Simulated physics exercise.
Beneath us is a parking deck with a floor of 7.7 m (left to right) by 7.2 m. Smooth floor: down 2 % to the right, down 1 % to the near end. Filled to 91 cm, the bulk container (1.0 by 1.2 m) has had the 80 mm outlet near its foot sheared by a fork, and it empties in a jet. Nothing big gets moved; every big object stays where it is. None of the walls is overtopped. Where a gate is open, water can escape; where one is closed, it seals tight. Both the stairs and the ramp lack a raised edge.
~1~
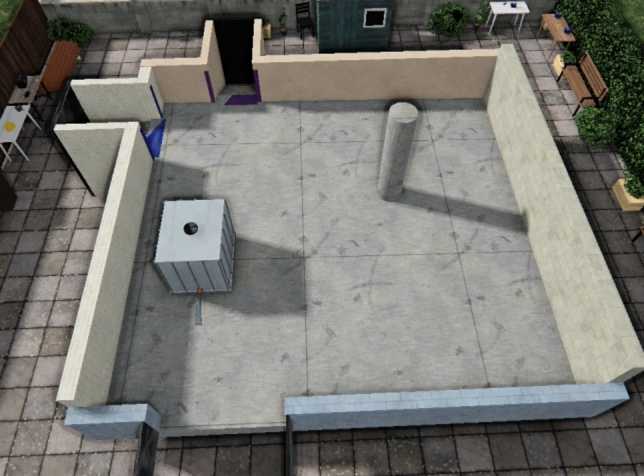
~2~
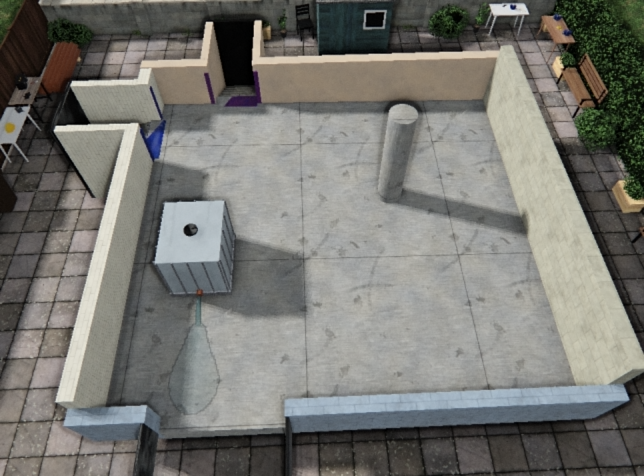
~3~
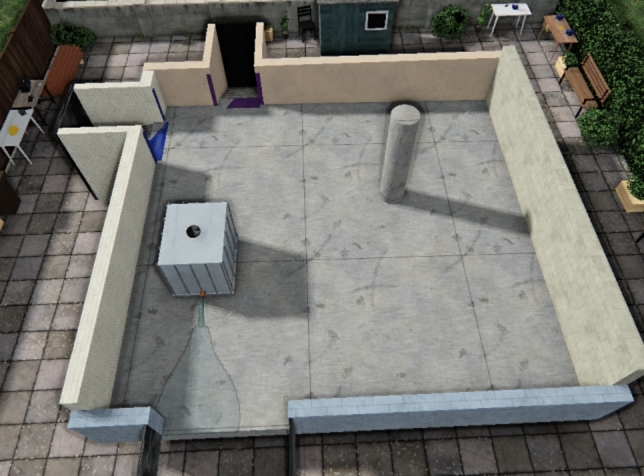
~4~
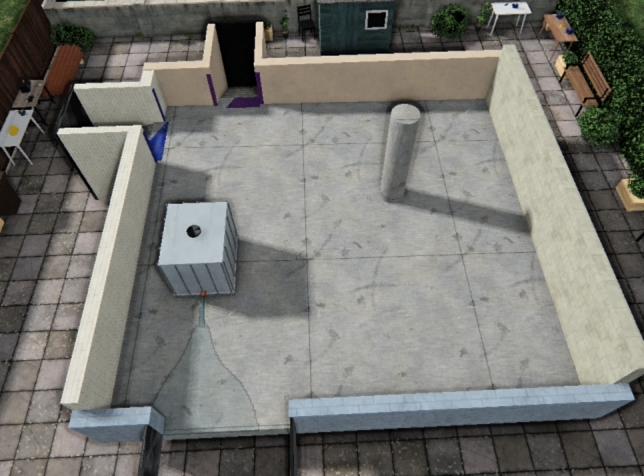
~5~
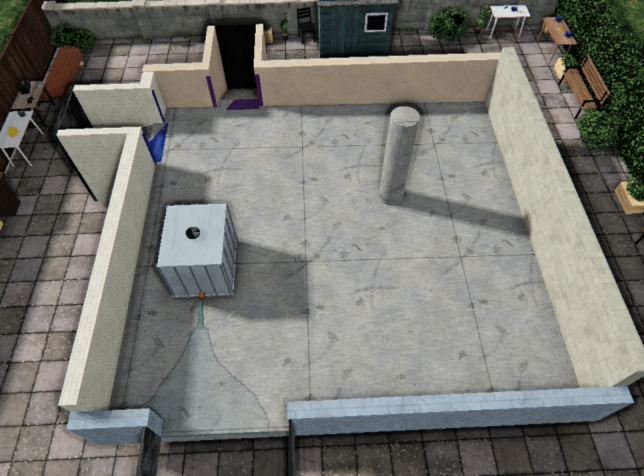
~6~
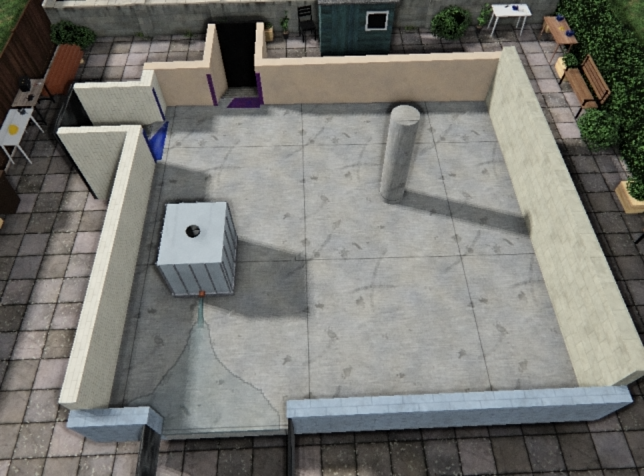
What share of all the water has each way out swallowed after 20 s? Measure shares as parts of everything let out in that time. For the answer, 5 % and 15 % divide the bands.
Estimated shares - the gate: More than 15 %, the stair shaft (marked purple): Not even 5 %, the ramp down (marked blue): Under 5 %.
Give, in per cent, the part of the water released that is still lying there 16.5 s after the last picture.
I'd say roughly 12 in a hundred, give or take.
Then, 1.5 s after the last picture water covers 5 % of the floor and is deepest (3 cm) near (197, 331); gone so far, the gate 18 %, the stair shaft (marked purple) 0 %, the ramp down (marked blue) 0 %.
Then, 4.5 s after the last picture water covers 5 % of the floor and is deepest (3 cm) near (197, 331); gone so far, the gate 33 %, the stair shaft (marked purple) 0 %, the ramp down (marked blue) 0 %.
Then, 8.5 s after the last picture water covers 5 % of the floor and is deepest (3 cm) near (197, 331); gone so far, the gate 52 %, the stair shaft (marked purple) 0 %, the ramp down (marked blue) 0 %.
Then, 12.5 s after the last picture water covers 5 % of the floor and is deepest (3 cm) near (197, 331); gone so far, the gate 70 %, the stair shaft (marked purple) 0 %, the ramp down (marked blue) 0 %.
Then, 16.5 s after the last picture water covers 5 % of the floor and is deepest (3 cm) near (197, 331); gone so far, the gate 87 %, the stair shaft (marked purple) 0 %, the ramp down (marked blue) 0 %.
